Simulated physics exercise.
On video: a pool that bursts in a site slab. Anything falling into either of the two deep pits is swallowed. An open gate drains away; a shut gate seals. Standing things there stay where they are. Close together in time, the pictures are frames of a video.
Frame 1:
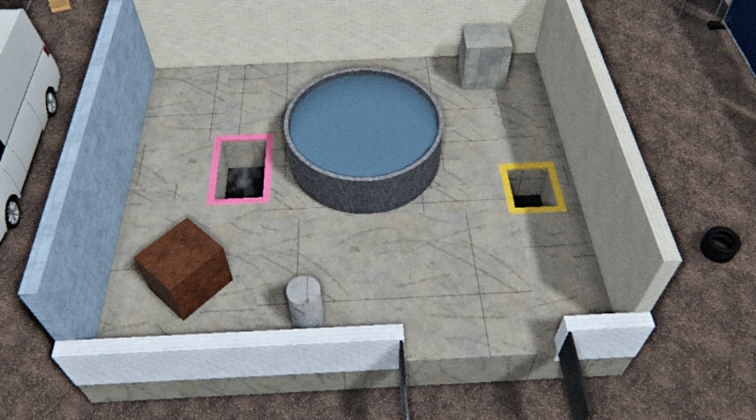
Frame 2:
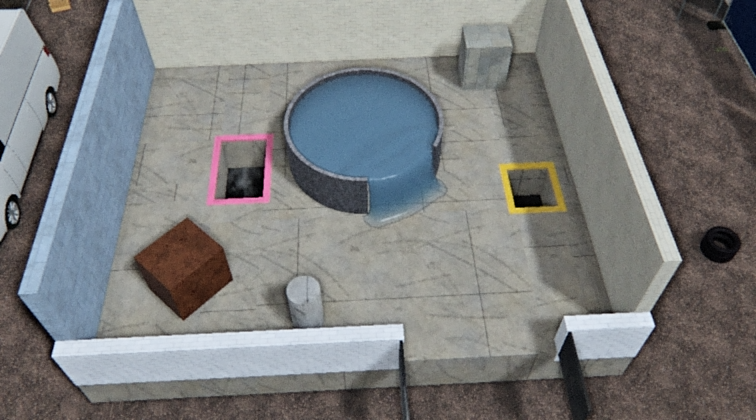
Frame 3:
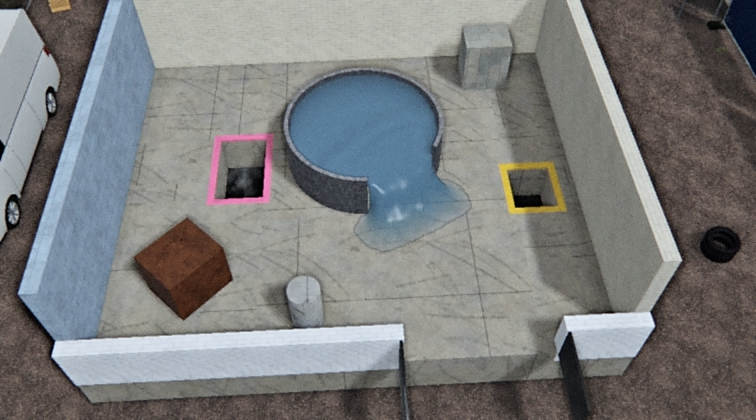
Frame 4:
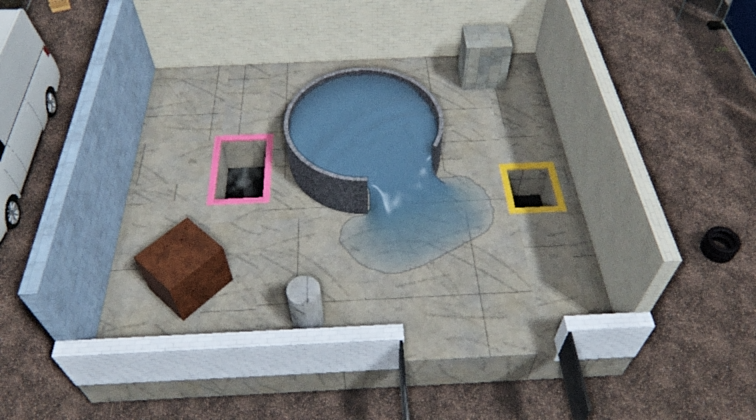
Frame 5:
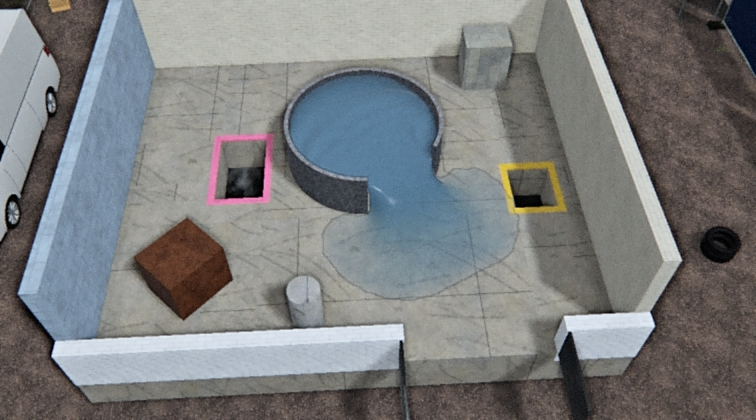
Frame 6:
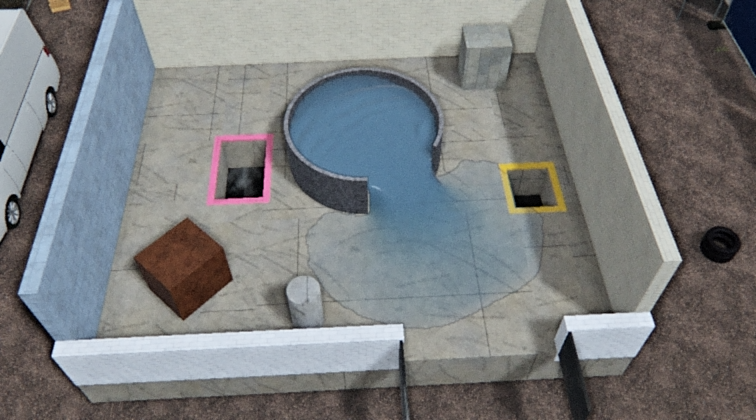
At first, a round pool of still water sits on a walled concrete slab between a pink-edged pit and a yellow-edged pit. Then a gap opens in its front right side and water pours out, spreading across the slab in a widening sheet toward the front wall and around the yellow-edged pit's near left side.
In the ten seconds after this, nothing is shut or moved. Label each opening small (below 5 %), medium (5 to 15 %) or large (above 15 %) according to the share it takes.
Gate: Large; pink pit: Small; yellow pit: Medium.
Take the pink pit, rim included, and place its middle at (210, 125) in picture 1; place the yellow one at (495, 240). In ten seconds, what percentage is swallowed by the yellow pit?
Result - yellow pit, 30 in a hundred.
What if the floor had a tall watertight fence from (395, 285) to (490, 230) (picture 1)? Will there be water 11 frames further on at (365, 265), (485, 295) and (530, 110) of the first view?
In the order given, the spots are swamped, spared and spared.
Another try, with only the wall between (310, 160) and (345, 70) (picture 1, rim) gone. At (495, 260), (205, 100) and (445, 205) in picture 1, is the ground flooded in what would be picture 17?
Result, in sequence: Untouched by the flood; inundated; untouched by the flood.
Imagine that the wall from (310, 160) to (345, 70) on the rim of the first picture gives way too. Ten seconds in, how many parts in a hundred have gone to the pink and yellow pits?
In percent: Pink 55, yellow 2.
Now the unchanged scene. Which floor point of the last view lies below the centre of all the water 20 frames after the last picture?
The water's centre sits above (407, 206).
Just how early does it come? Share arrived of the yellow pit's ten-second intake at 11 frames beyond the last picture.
Near 10 in a hundred.
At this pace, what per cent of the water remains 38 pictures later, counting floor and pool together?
54 per cent.
A moment on, water covers 30 % of the floor; the gate 3 %, the pink pit 0 %, the yellow pit 1 %.
Next, water covers 30 % of the floor; the gate 11 %, the pink pit 0 %, the yellow pit 1 %.
Then, water covers 40 % of the floor; the gate 23 %, the pink pit 0 %, the yellow pit 2 %.
Later, water covers 55 % of the floor; the gate 39 %, the pink pit 0 %, the yellow pit 6 %.
In the end, water covers 65 % of the floor; the gate 51 %, the pink pit 1 %, the yellow pit 11 %.
